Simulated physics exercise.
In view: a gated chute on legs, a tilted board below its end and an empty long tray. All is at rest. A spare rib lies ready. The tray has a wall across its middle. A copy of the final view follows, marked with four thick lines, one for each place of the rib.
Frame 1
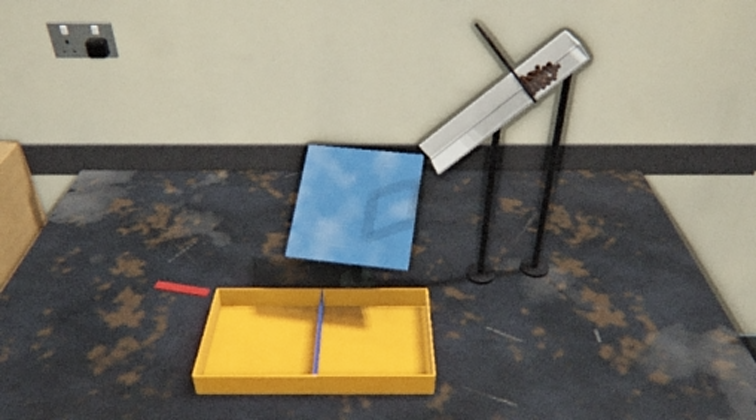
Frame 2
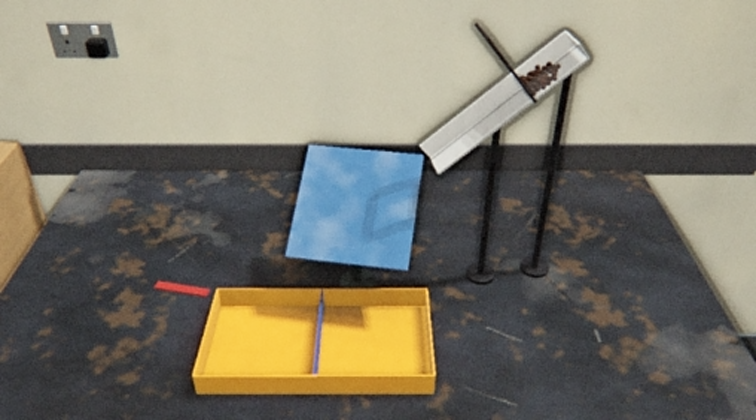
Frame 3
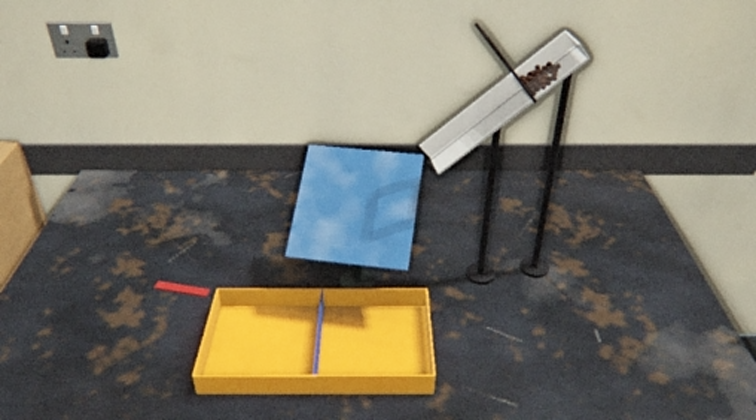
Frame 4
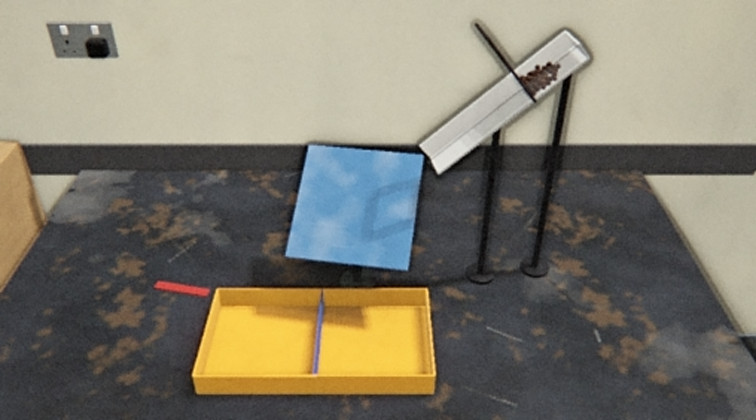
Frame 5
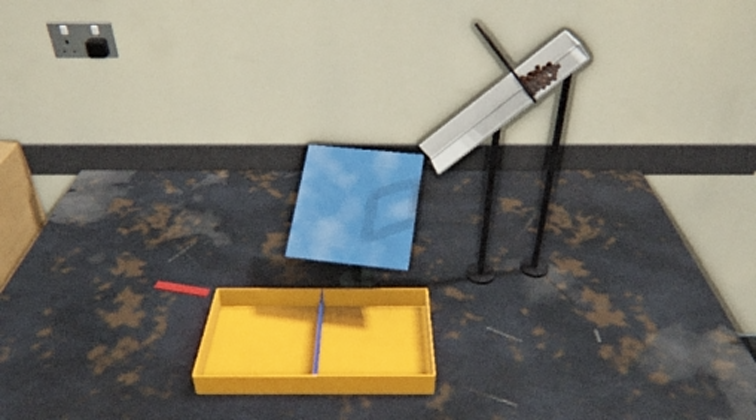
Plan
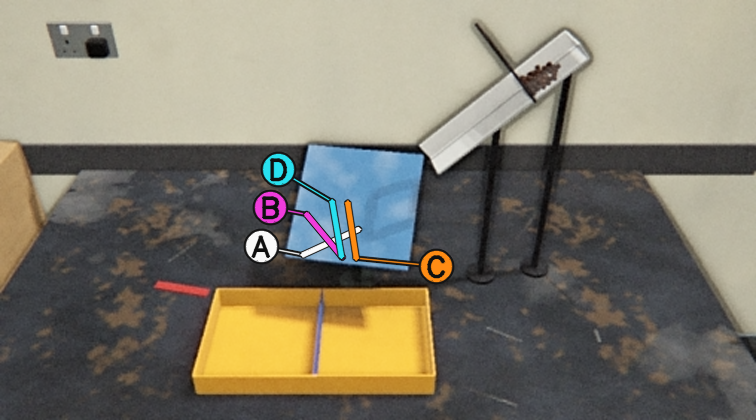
On a dark, stained tabletop, a pale chute on black legs held small brown berries behind its gate, above a tilted blue board and an empty yellow tray with a middle wall; nothing moved.
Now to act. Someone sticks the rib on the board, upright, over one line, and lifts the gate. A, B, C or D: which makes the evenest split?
The answer is line A.
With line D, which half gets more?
More lands on the right.
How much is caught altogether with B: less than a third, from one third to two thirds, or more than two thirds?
Line B gives more than two thirds.
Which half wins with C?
Right.
On the marked copy, line A from (358, 229) to (303, 254); line B from (306, 214) to (342, 257); line C from (347, 202) to (356, 258); line D from (332, 201) to (341, 256).
With A, of what is caught, about half in the left half, about half in the right.
With B, of what is caught, a small part in the left half, most in the right.
With C, of what is caught, a stray few in the left half, nearly all in the right.
With D, of what is caught, a small part in the left half, nearly all in the right.
